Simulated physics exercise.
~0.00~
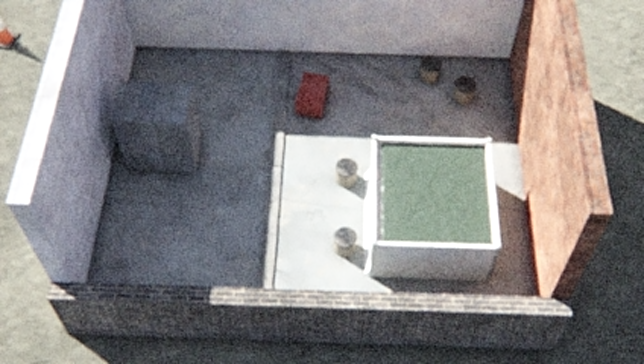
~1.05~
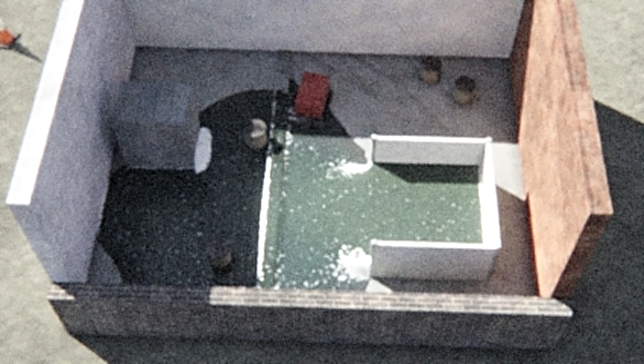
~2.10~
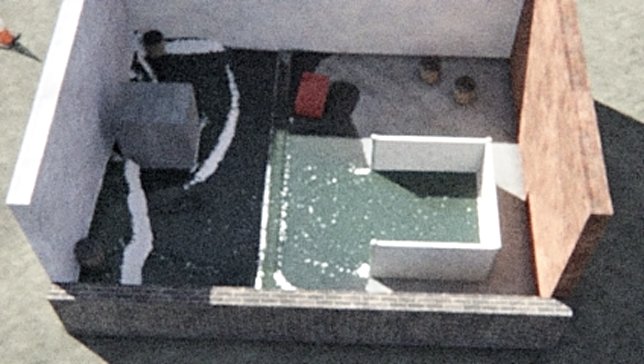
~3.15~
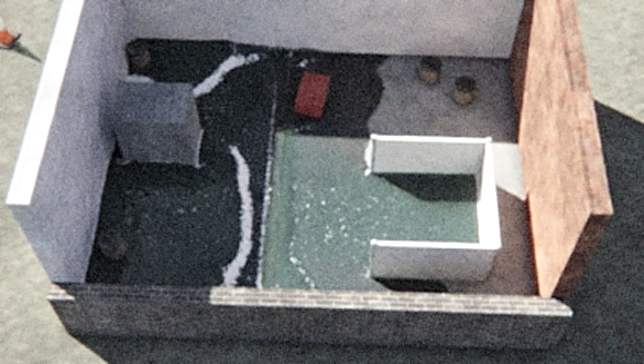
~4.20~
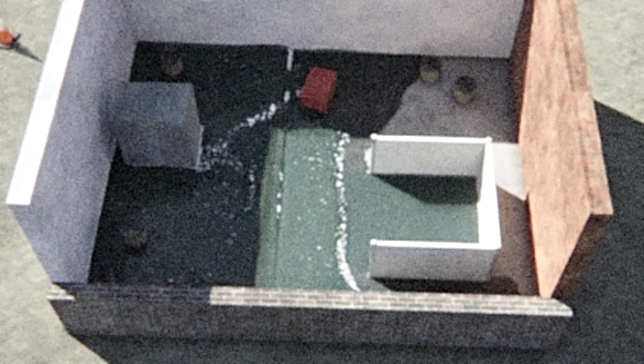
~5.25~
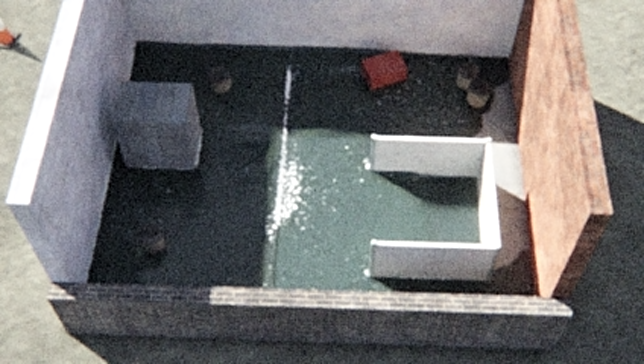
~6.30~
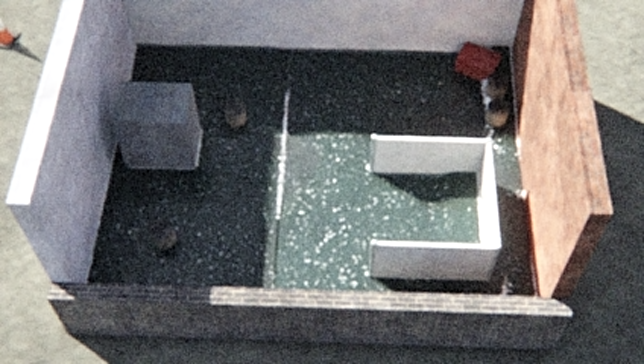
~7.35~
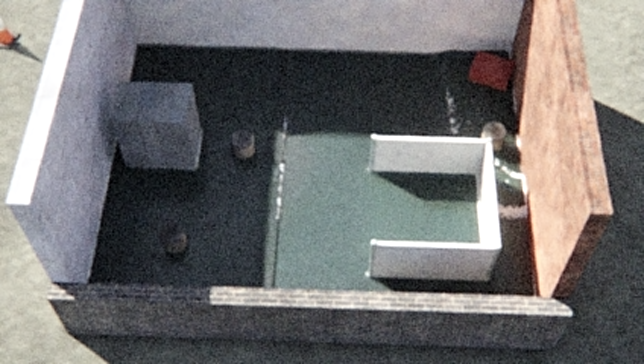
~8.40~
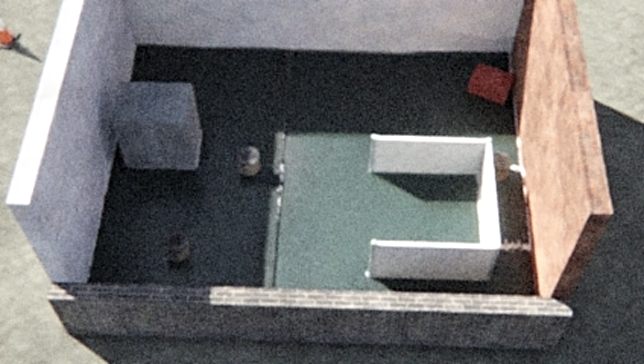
Walled concrete pad flooding as a tank bursts leftward, sweeping pails across before the red crate drifts right, ending near the brick wall.
